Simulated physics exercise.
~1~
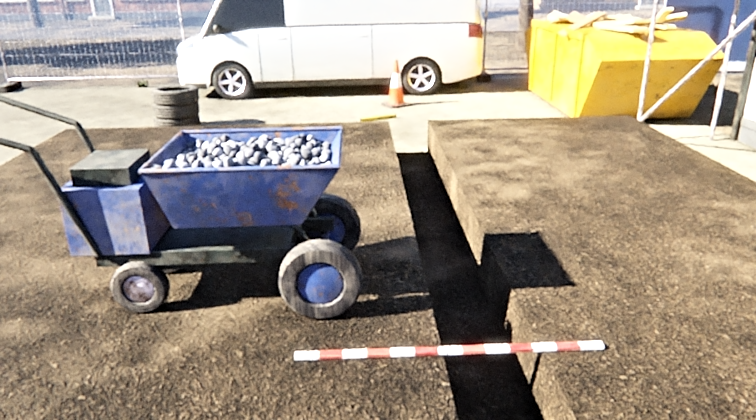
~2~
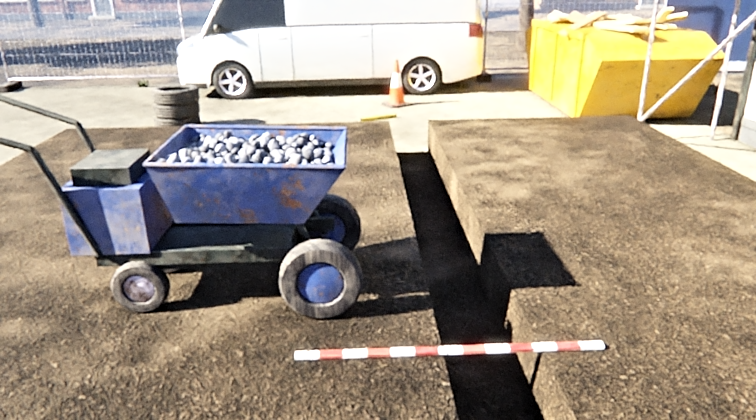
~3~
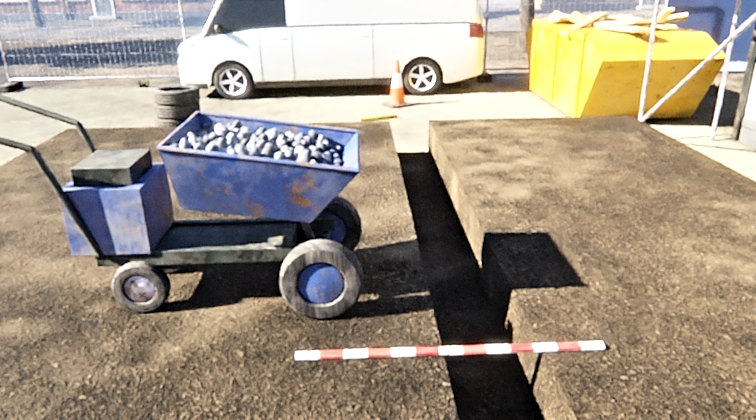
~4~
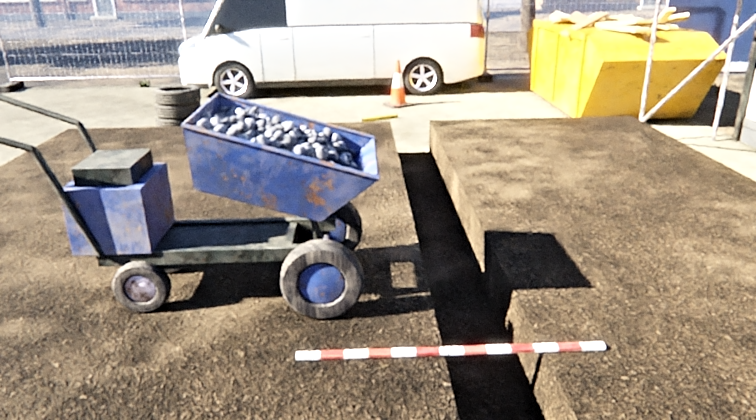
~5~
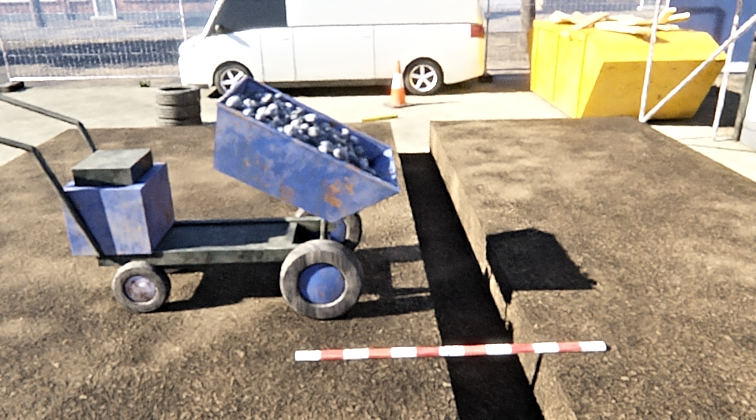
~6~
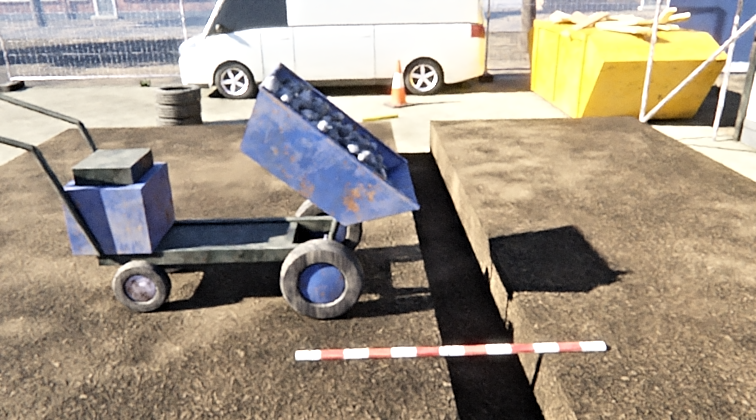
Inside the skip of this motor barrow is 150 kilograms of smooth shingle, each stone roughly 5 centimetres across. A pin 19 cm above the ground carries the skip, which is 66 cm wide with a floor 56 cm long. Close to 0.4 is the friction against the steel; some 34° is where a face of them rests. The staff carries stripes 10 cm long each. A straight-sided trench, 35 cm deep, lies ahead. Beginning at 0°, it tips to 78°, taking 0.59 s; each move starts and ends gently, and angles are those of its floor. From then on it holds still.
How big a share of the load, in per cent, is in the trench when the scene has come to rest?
A share of about 63 percent.
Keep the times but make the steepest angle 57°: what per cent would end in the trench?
It comes out at about 50 percent.
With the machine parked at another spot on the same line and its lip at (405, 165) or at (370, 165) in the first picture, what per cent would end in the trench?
Roughly 15 percent for the first, and 35 percent for the second.
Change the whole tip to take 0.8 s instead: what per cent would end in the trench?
Then some 80 per cent would.
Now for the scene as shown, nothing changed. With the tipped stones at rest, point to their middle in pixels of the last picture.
In the last view, about (492, 319).
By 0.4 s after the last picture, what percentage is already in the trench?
By that point it's something like 55 in a hundred.
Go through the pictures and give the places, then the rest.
The first frame shows lip at (339, 167), floor tilted 0°, highest stones at (245, 149).
The second frame shows lip at (345, 167), floor tilted 2°, highest stones at (239, 145).
The third frame shows lip at (359, 171), floor tilted 8°, highest stones at (236, 133).
The fourth frame shows lip at (379, 178), floor tilted 17°, highest stones at (236, 118).
In the fifth frame, the skip is at 28°, its lip at (400, 191); the top of the load is at (256, 100).
The sixth frame shows lip at (419, 208), floor tilted 40°, highest stones at (283, 88).
Then, 0.1 s after the last picture the floor is at 65°, 100 % in the skip; the foremost stones are at (430, 217).
Then, 0.4 s after the last picture the floor is at 78°, 38 % in the skip, 54 % in the trench, 7 % past the trench; the foremost stones are at (536, 271).
Then, 0.7 s after the last picture the floor is at 78°, 2 % in the skip, 61 % in the trench, 37 % past the trench; the foremost stones are at (749, 282).
Then, 2.7 s after the last picture the floor is at 78°, 0 % in the skip, 63 % in the trench, 37 % past the trench; the foremost stones are past the picture's edge.
